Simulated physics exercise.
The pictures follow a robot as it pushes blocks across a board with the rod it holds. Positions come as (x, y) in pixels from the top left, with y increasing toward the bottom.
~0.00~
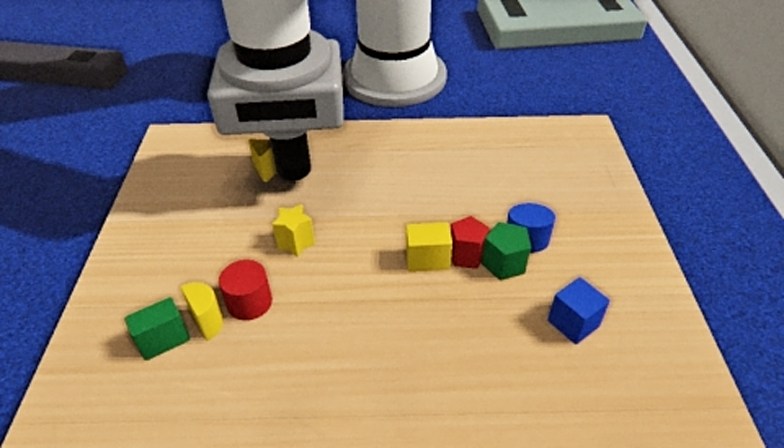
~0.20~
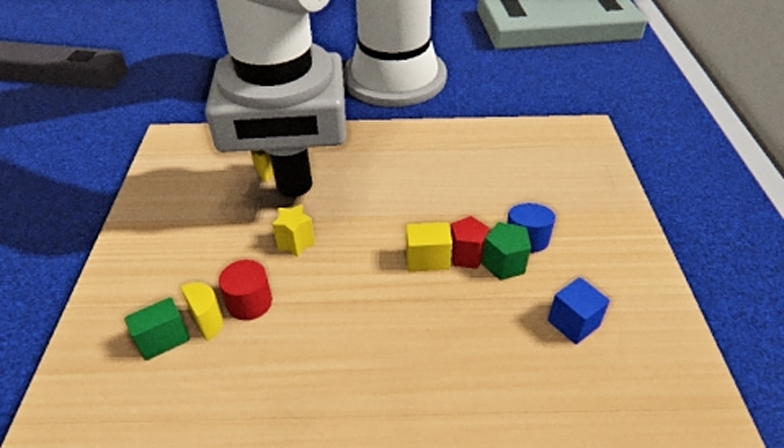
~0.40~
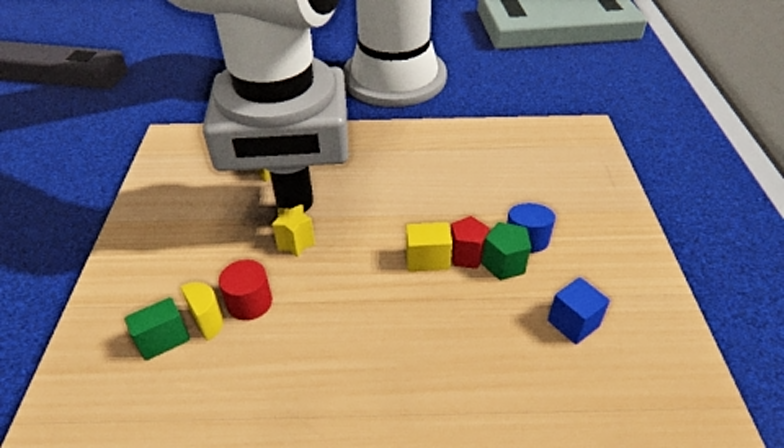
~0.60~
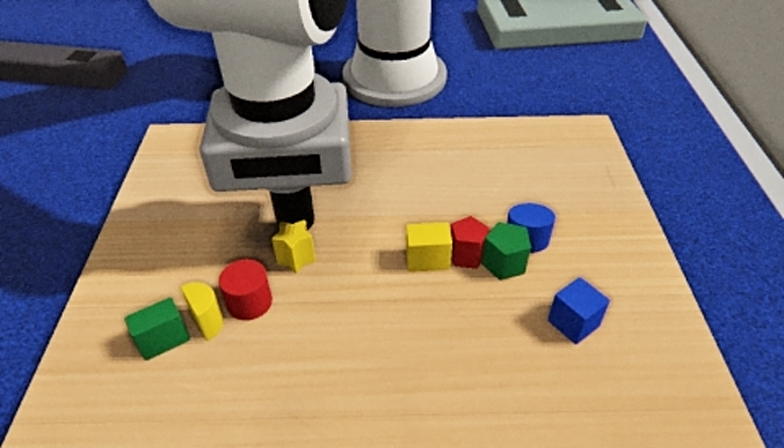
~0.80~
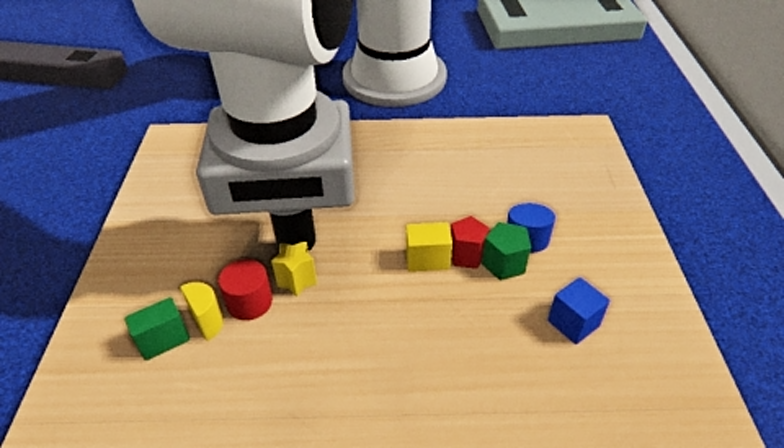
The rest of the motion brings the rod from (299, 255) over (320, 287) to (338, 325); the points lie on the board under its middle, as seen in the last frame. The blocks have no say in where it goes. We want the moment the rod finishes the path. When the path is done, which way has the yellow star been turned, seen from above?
From above, the yellow star will be seen to turn clockwise.
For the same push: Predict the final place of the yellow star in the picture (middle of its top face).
Its top middle is near (294, 305).
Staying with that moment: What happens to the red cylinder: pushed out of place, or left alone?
It keeps its position.
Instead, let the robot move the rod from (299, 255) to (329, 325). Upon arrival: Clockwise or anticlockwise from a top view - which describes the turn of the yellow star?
Viewed from overhead, the yellow star winds up turned clockwise.
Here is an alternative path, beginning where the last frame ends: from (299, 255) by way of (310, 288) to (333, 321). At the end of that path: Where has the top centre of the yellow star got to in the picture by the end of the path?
It ends at (305, 322).
What follows on the original path. Halfway along, rod (318, 275); yellow star (297, 287), turned 30° clockwise.
At the end, rod (337, 313); red cylinder not moved; yellow star (294, 305), turned 80° clockwise.
